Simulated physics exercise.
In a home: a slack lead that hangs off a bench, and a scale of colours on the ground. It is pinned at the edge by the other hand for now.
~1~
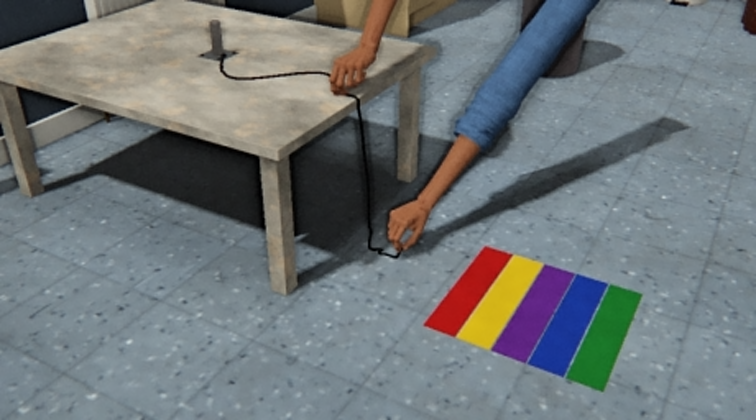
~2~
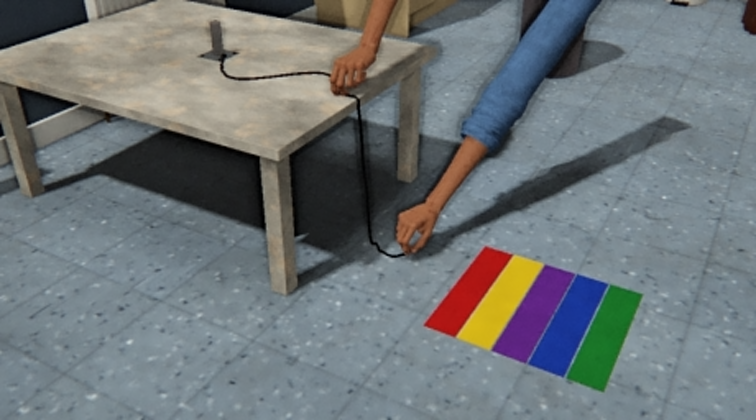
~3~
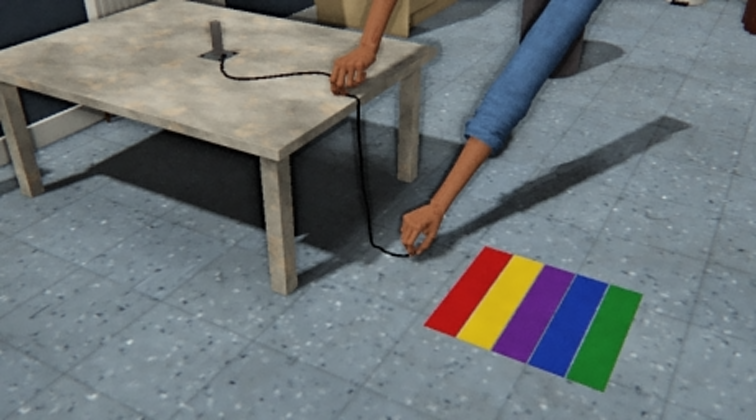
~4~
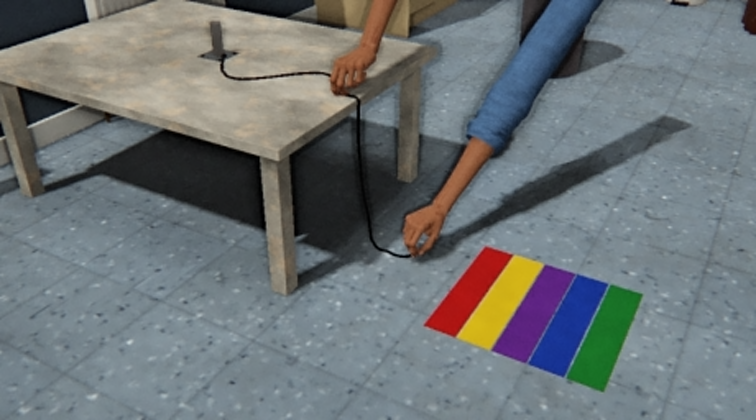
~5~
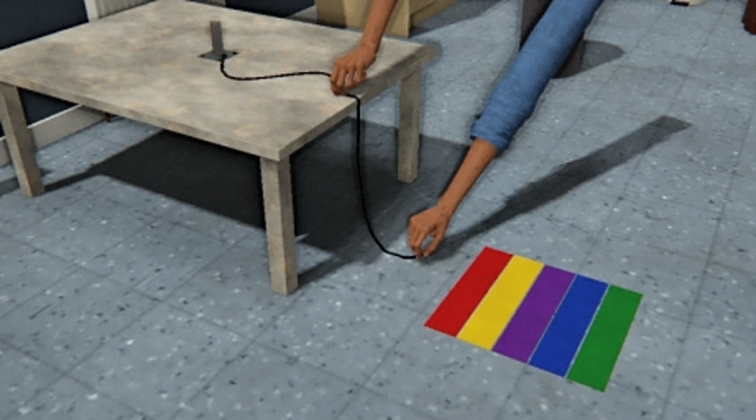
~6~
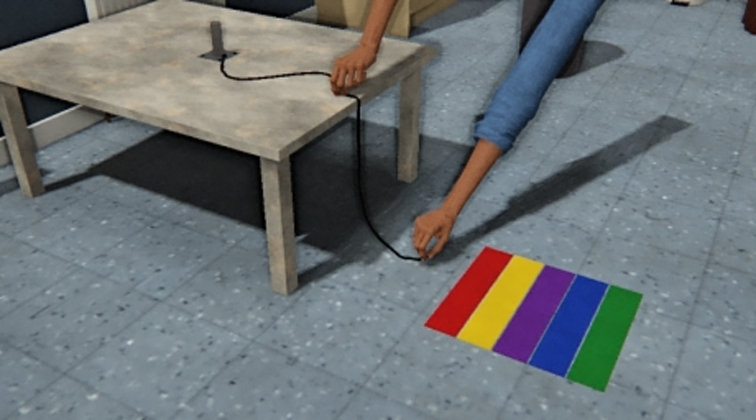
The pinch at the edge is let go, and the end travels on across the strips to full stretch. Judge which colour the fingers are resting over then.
The blue strip.
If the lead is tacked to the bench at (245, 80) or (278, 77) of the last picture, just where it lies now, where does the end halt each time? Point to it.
Per try (px, approx.): (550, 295), (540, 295).
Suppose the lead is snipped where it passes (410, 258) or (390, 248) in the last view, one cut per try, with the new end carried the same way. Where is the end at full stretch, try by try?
For the first cut it's about (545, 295), and for the second about (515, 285).
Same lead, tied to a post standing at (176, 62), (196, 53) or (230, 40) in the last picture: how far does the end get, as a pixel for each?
Around (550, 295), (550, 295) and (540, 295).
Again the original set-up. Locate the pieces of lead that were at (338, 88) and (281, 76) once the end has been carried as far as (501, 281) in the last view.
The first goes to (362, 121), the other to (314, 80).
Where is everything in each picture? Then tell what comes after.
End (402, 248); red (451, 315); yellow (484, 326); purple (519, 339); blue (555, 352); green (593, 365), in the first frame.
End (410, 251); lead through (223, 67) (268, 78) (331, 76) (358, 106) (365, 175) (370, 237), in the second frame.
End (415, 253), in the third frame.
End (417, 253); lead through (223, 67) (268, 78) (331, 76) (358, 106) (361, 174) (371, 236), in the fourth frame.
End (422, 255), in the fifth frame.
End (427, 257); lead through (223, 67) (268, 78) (331, 77) (359, 106) (359, 174) (378, 236), in the sixth frame.
Early on, end near (501, 281); over yellow.
Midway, end near (549, 296); over purple.
At the end of the slack, end near (580, 306); over blue. The blue one.
